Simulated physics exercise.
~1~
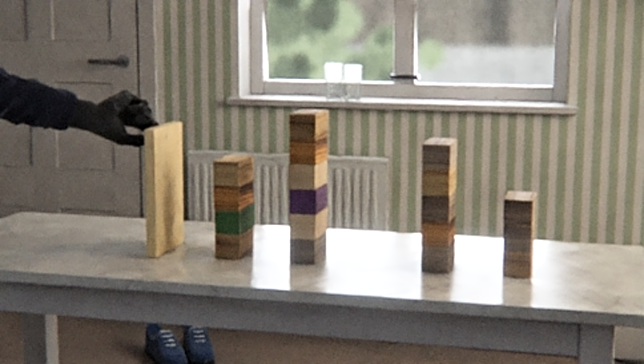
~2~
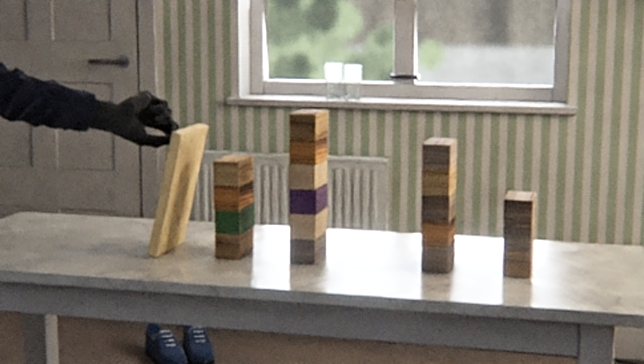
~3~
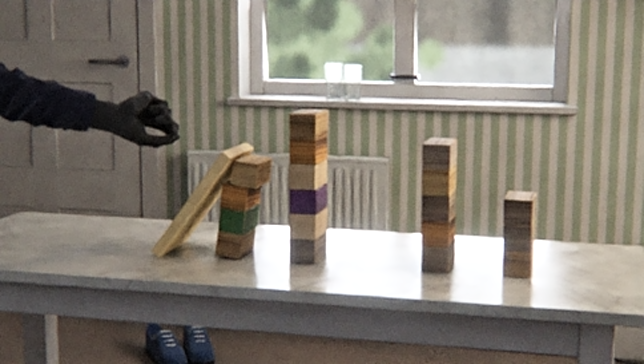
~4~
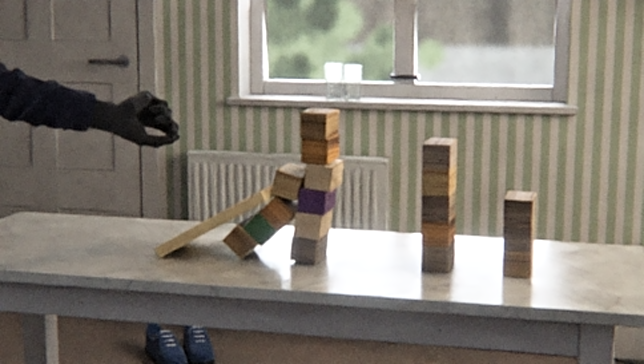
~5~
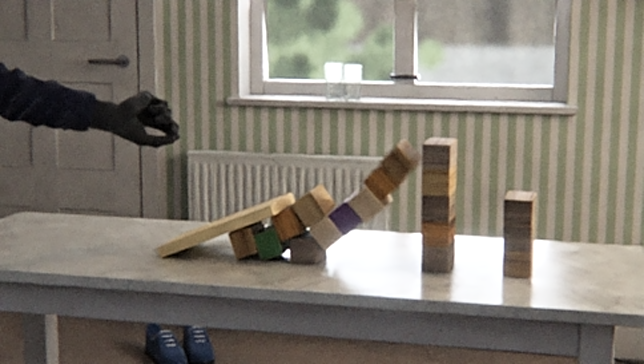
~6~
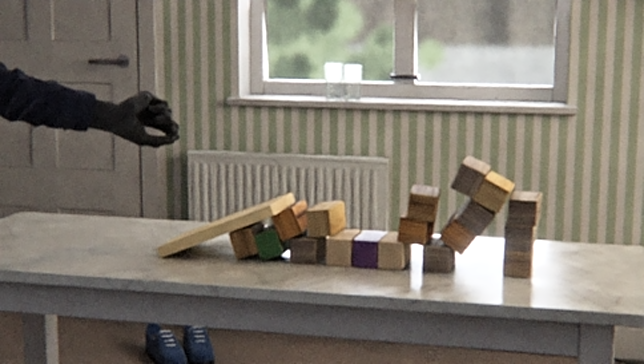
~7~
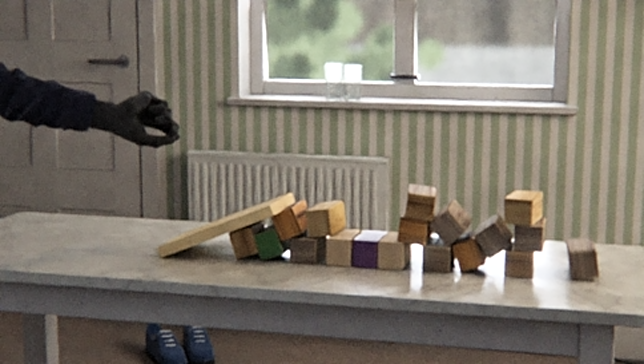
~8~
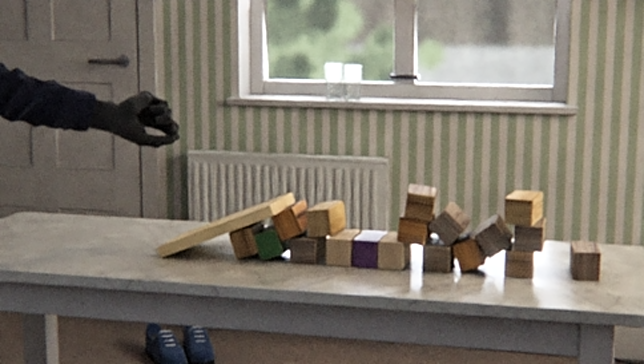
The video shows a gloved hand tipping an upright wooden board rightward into a row of four block stacks on a table; the stacks topple one after another, leaving the board leaning on tumbled blocks and a small pile still standing near the right end.
